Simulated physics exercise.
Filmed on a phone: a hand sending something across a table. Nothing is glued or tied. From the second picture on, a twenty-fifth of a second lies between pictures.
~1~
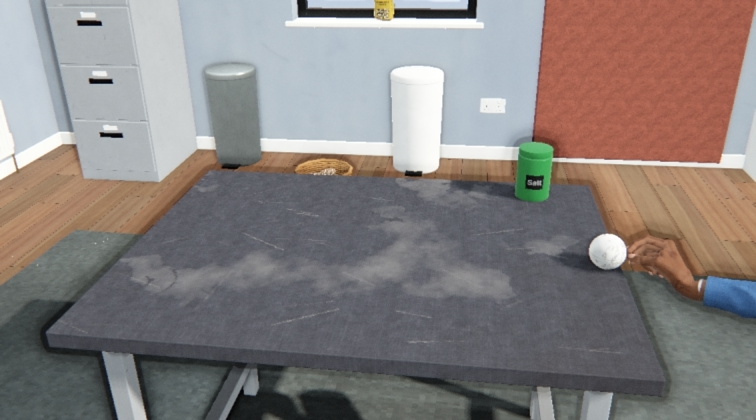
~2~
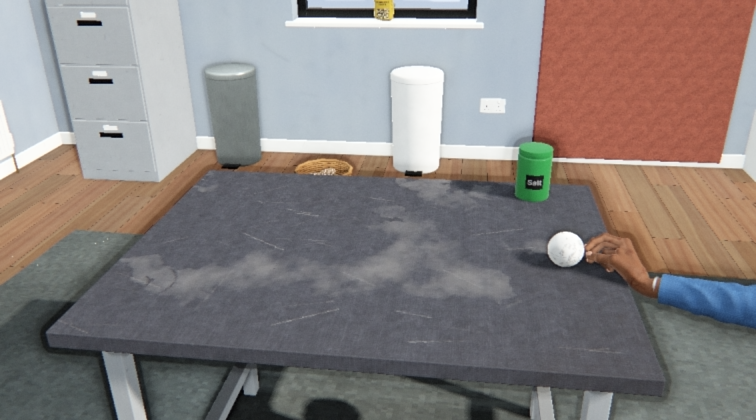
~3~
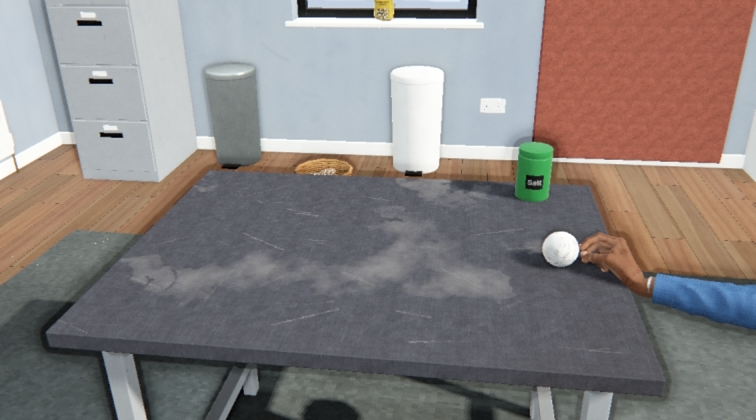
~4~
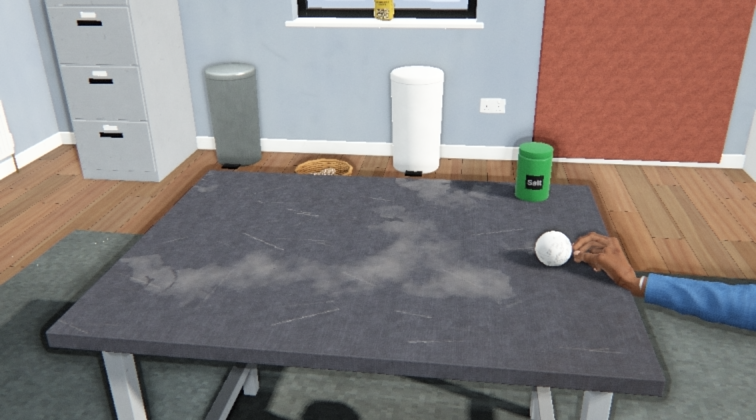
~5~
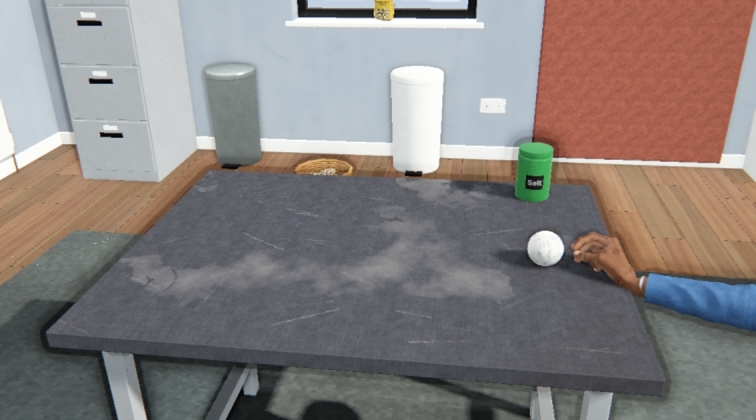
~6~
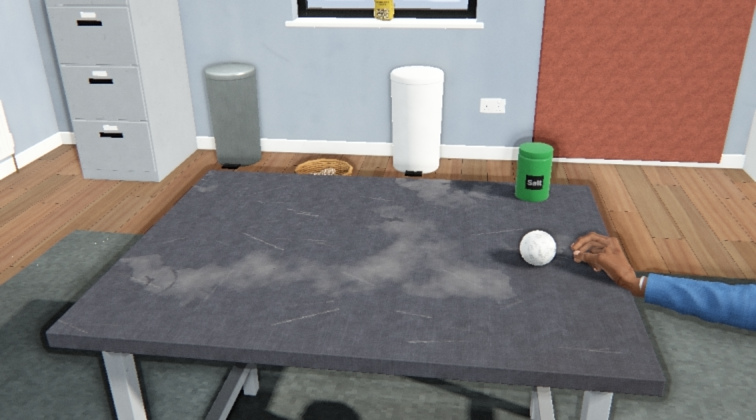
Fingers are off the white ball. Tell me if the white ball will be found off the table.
The white ball remains on top.
Then, 0.10 s later than the last frame, white ball moved about its own width near (521, 247).
Then, 0.30 s later than the last frame, white ball moved well along near (494, 246).
Then, 0.50 s later than the last frame, white ball moved well along near (478, 245).
When it is over, moved from the start, white ball. End places, in pixels of the last picture, white ball near (470, 245).
